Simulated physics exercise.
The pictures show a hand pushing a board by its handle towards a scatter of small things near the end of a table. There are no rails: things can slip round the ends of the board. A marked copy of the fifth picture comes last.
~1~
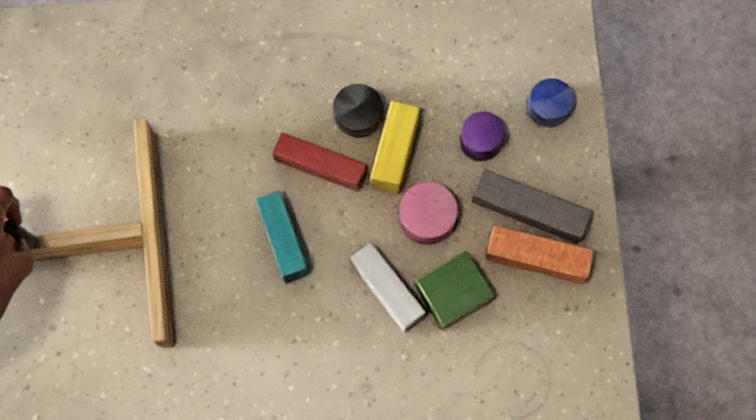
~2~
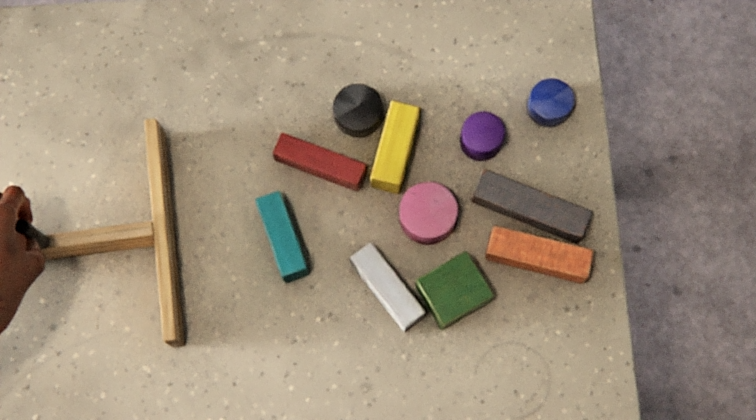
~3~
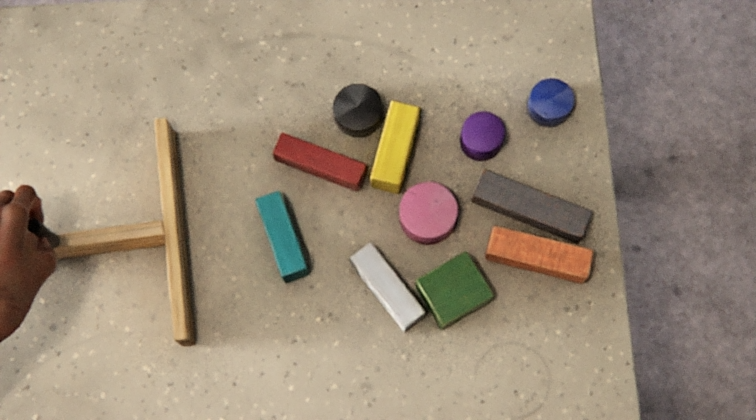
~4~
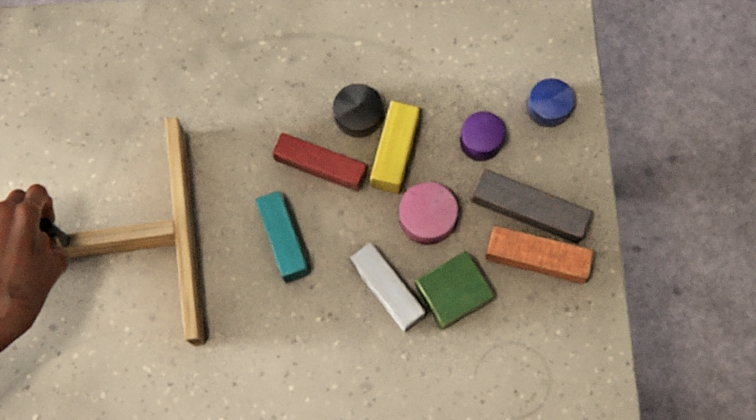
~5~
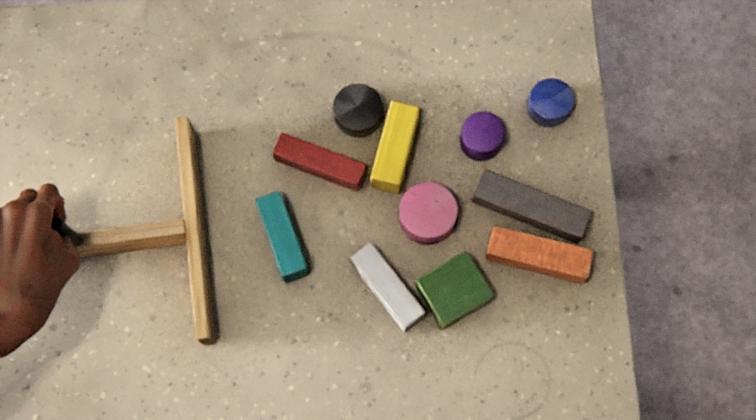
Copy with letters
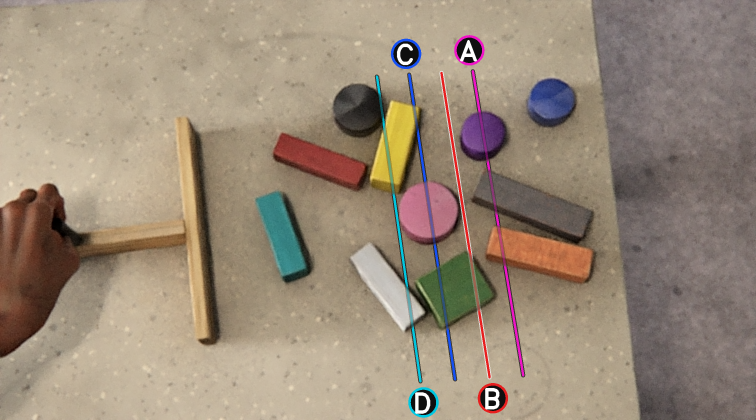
A hand holds a T-shaped wooden board by its handle at the left of a speckled, pale tabletop, seen from above, with grey floor beyond the right edge. Scattered across the middle and right are turquoise, red, yellow, white, grey and orange bars, a green block, and black, pink, purple and blue round pieces. The hand slides the board slowly rightward a short way, touching nothing, while the pieces and camera stay still.
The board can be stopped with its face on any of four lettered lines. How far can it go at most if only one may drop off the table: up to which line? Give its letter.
It can go as far as A.
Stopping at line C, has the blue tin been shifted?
No.
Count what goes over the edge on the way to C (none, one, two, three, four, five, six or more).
In all, none.
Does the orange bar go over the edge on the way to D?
No.
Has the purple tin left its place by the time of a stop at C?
By then, yes.
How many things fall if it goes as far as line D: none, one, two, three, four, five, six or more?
In all, none.
On the marked copy, A at (497, 217); B at (465, 219); C at (431, 221); D at (398, 223).
Taking A. A third of the way, board (301, 219); yellow stick (404, 149); red bar (345, 162).
Two thirds of the way, board (410, 212); grey bar (538, 203); purple tin (494, 132).
When it is over, board (495, 207); grey bar (604, 210); orange bar (609, 275); none fallen.
As for the rest, B is within the limit but short; C is within the limit but short; D is within the limit but short.
